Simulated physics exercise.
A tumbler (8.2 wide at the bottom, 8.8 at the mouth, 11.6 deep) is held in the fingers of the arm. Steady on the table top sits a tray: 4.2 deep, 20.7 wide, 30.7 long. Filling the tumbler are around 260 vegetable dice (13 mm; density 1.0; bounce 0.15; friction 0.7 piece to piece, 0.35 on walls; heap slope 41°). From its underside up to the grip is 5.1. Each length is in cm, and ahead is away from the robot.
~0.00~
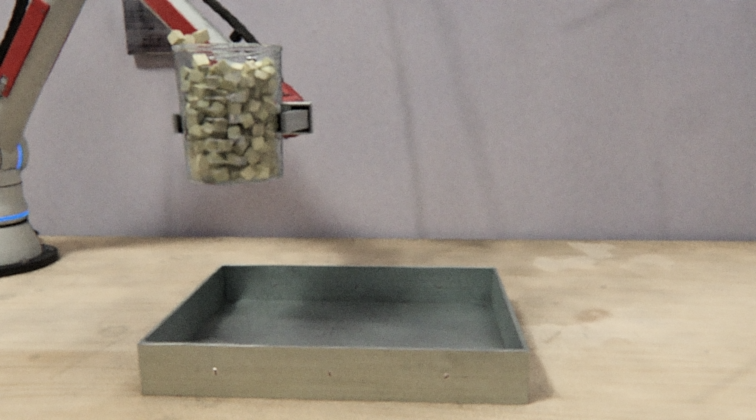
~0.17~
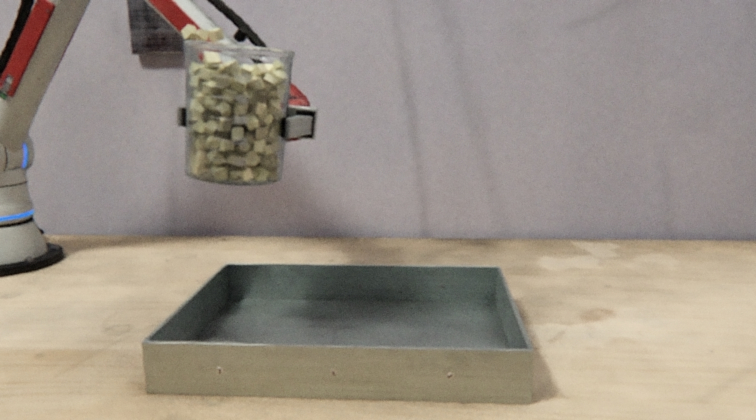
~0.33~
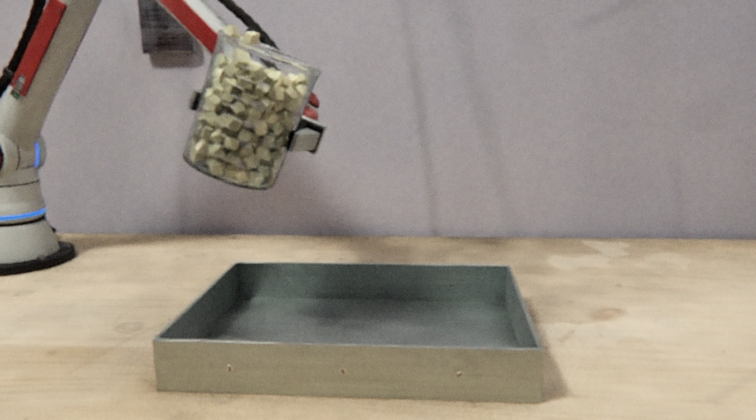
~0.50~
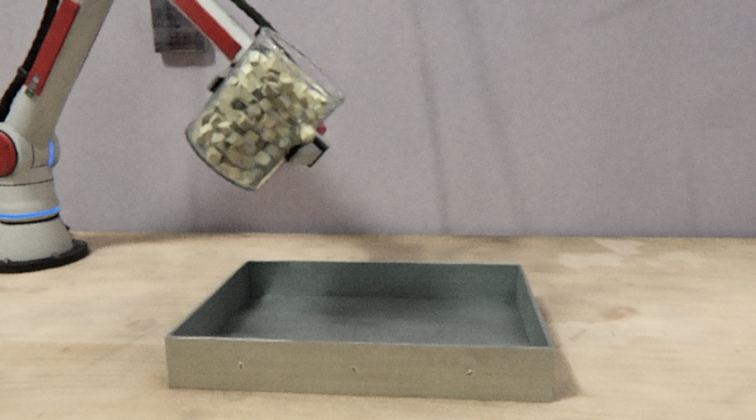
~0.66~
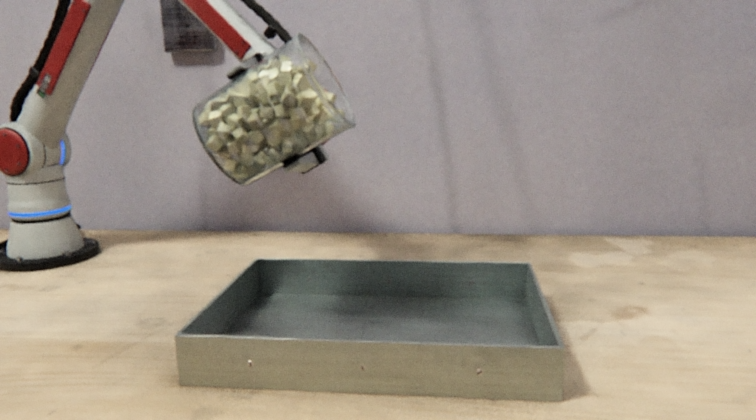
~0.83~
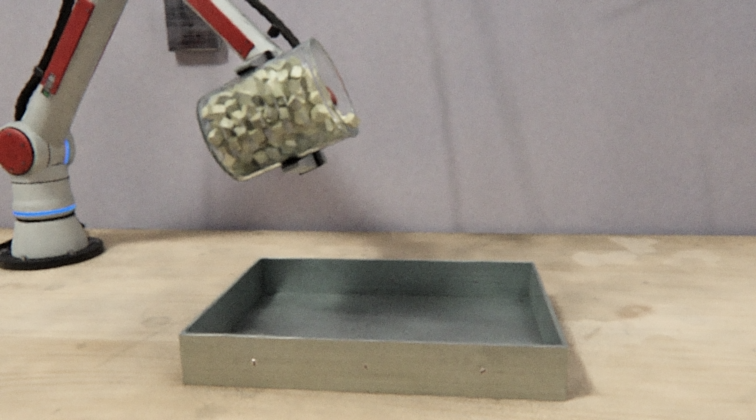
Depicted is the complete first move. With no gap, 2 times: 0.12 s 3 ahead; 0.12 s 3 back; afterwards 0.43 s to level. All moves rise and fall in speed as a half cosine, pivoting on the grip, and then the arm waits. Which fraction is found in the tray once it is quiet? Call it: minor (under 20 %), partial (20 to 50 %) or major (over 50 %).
My call is minor.
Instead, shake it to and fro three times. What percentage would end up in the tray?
15 per cent or so.
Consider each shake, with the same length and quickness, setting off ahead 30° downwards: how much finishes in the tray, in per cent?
5 %.
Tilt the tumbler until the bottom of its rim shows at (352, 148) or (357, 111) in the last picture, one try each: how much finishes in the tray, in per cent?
Estimates in order: 30 % and 5 %.
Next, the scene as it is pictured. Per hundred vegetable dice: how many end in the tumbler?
85 %.
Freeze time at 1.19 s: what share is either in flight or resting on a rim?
Around 1 per cent of the load.
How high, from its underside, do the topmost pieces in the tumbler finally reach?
12.0 cm.
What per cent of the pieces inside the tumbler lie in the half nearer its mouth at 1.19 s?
50 per cent.
After 1.19 s, tilted 67° forward, highest piece 25 above the table; 242 in the tumbler, 14 in the tray, 2 in flight or on a rim.
After 1.56 s, tilted 26° forward, highest piece 27 above the table; 223 in the tumbler, 35 in the tray.
After 1.94 s, level, highest piece 28 above the table; 223 in the tumbler, 35 in the tray.
After 2.99 s, level, highest piece 28 above the table; 223 in the tumbler, 35 in the tray.
At rest, 223 in the tumbler, 35 in the tray. That is 14 % in the tray.
